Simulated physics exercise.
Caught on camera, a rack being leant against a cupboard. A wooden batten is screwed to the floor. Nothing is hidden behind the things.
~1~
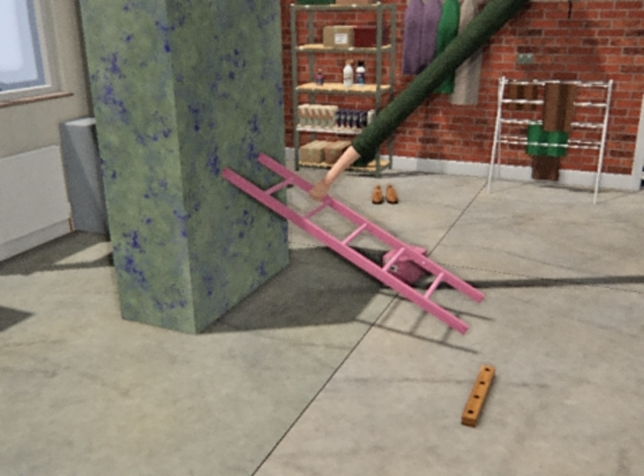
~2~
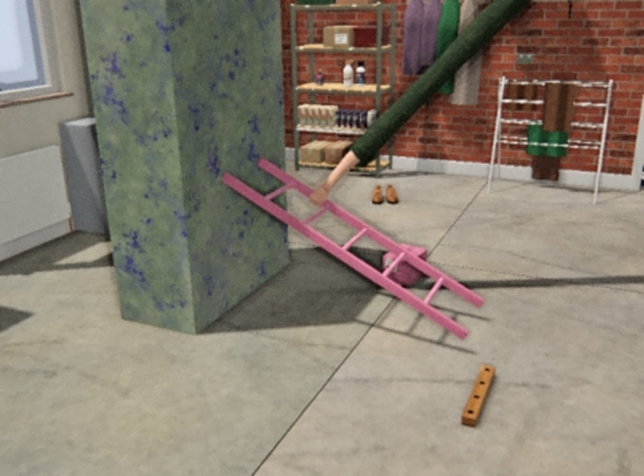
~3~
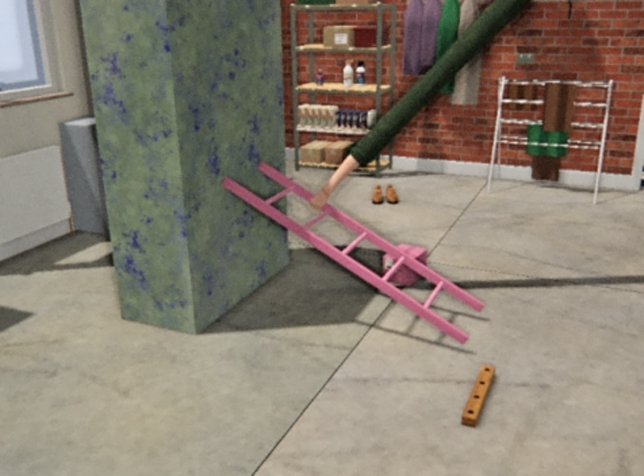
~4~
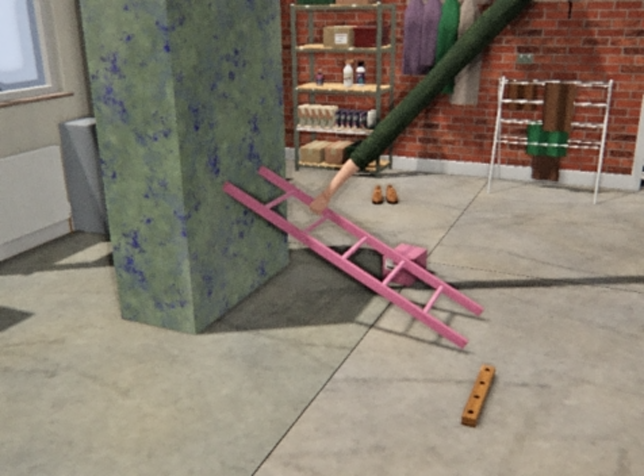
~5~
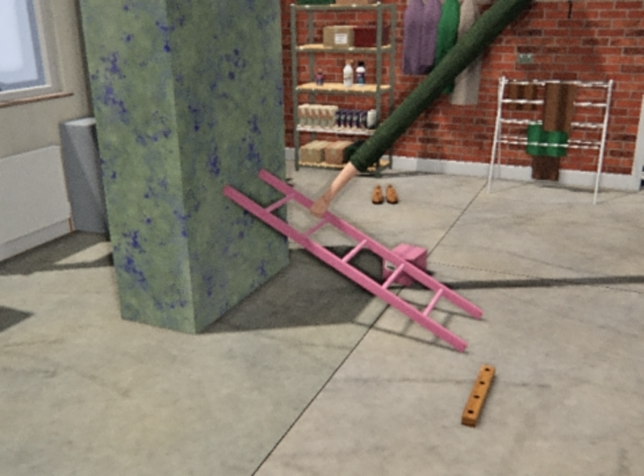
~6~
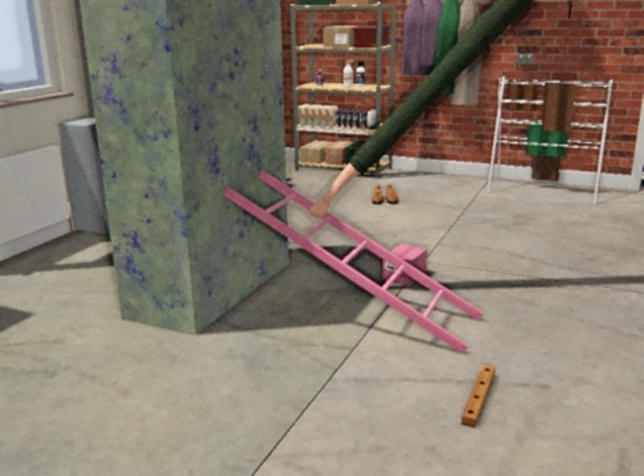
A pink ladder-like rack leans in a concrete-floored room with a brick back wall, seen from slightly above by a still camera. It rests against a tall, mottled green-and-blue block at left, with a pink parcel behind its lower rungs and an orange-brown batten on the floor at right. A green-sleeved arm reaches from the upper right, its hand lowering the rack slightly, then holding it nearly motionless.
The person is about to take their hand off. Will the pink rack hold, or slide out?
Here the pink rack gives way at the feet.
Then, 0.30 s on from there, pink rack turned 14° from its first pose near (364, 285).
In the end, the pink rack slides out and falls, near (370, 313); the other things unmoved.
